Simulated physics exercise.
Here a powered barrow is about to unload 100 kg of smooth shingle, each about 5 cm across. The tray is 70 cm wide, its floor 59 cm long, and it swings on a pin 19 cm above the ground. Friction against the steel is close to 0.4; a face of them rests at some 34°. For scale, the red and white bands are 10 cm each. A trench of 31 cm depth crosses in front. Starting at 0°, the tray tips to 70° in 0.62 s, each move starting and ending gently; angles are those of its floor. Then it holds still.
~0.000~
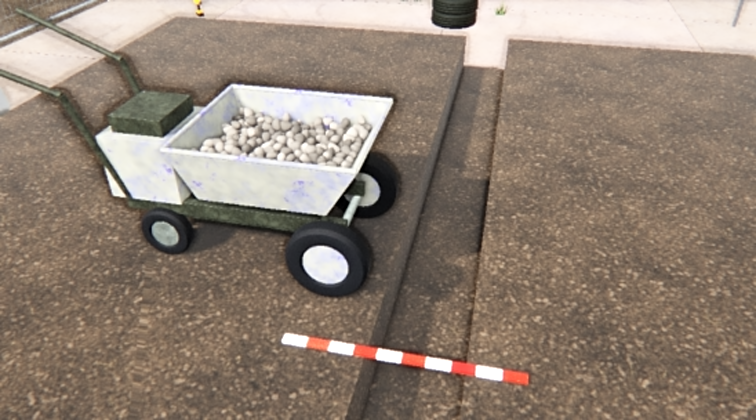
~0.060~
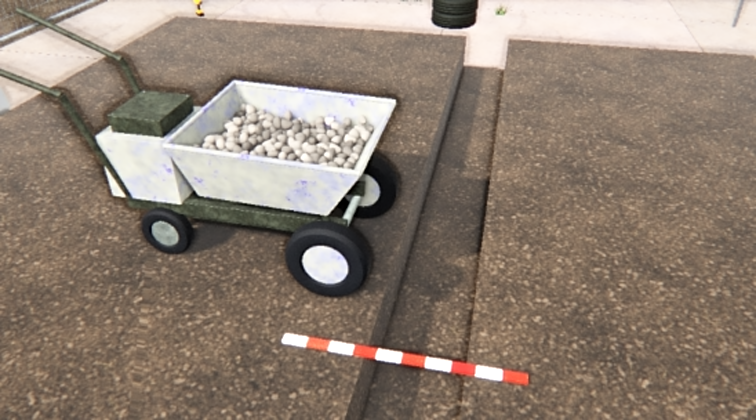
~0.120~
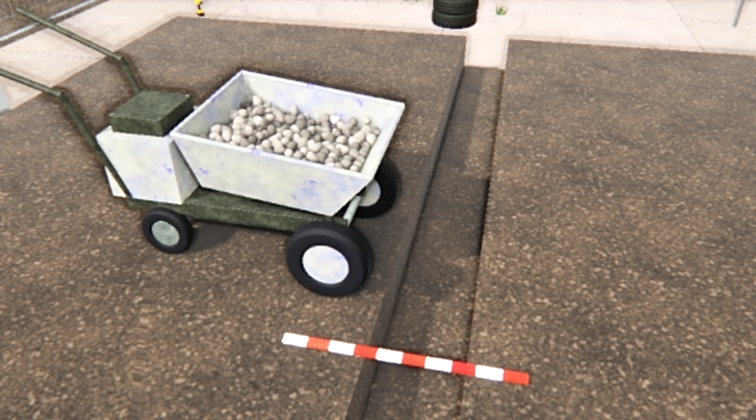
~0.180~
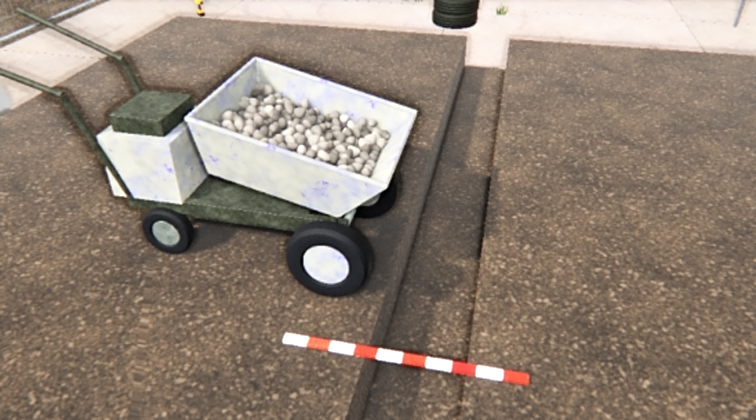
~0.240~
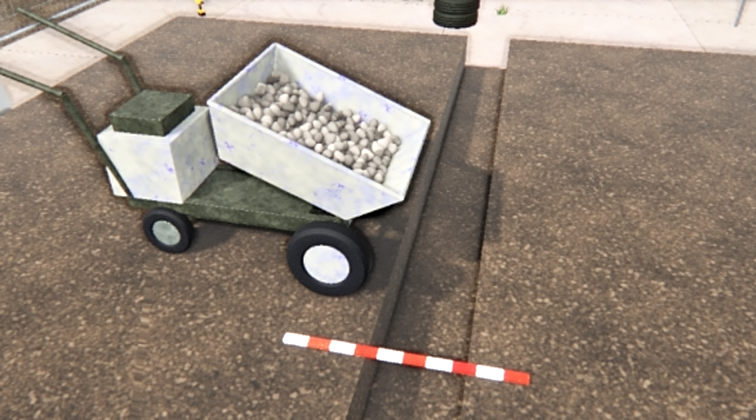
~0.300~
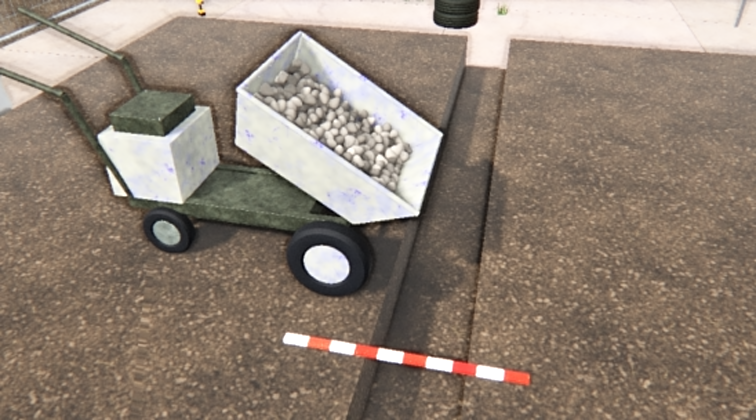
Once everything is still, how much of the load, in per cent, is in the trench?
Close to 34 in a hundred.
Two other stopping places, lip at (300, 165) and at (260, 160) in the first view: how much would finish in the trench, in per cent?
First some 80, then 95 per cent.
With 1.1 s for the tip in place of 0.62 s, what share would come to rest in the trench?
In that case some 45 per cent.
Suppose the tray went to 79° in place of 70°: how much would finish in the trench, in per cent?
In that case some 35 per cent.
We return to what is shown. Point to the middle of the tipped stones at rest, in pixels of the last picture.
Their middle is at about (516, 273).
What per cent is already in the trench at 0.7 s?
About 5 per cent by then.
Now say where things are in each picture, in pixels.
Lip at (356, 172), floor tilted 0°, highest stones at (271, 131), in the first picture.
Lip at (360, 174), floor tilted 2°, highest stones at (267, 126); the stones move at 0.4 m/s on average, in the second picture.
Lip at (371, 178), floor tilted 7°, highest stones at (254, 115); the stones move at 0.8 m/s on average, in the third picture.
Lip at (386, 187), floor tilted 14°, highest stones at (259, 101); the stones move at 1.1 m/s on average, in the fourth picture.
Lip at (402, 199), floor tilted 23°, highest stones at (271, 86); the stones move at 1.3 m/s on average, in the fifth picture.
The tray is at 33°, its lip at (418, 214); the top of the load is at (291, 76); the stones move at 1.4 m/s on average, in the sixth picture.
After 0.5 s the floor is at 58°; 100 % in the tray; the foremost stones are at (419, 224).
After 0.7 s the floor is at 70°; 83 % in the tray, 7 % in the trench, 9 % past the trench; the foremost stones are at (511, 269).
After 1.1 s the floor is at 70°; 22 % in the tray, 11 % in the trench, 66 % past the trench; the foremost stones are at (684, 310).
After 3.0 s the floor is at 70°; 0 % in the tray, 34 % in the trench, 66 % past the trench; the foremost stones are past the picture's edge.
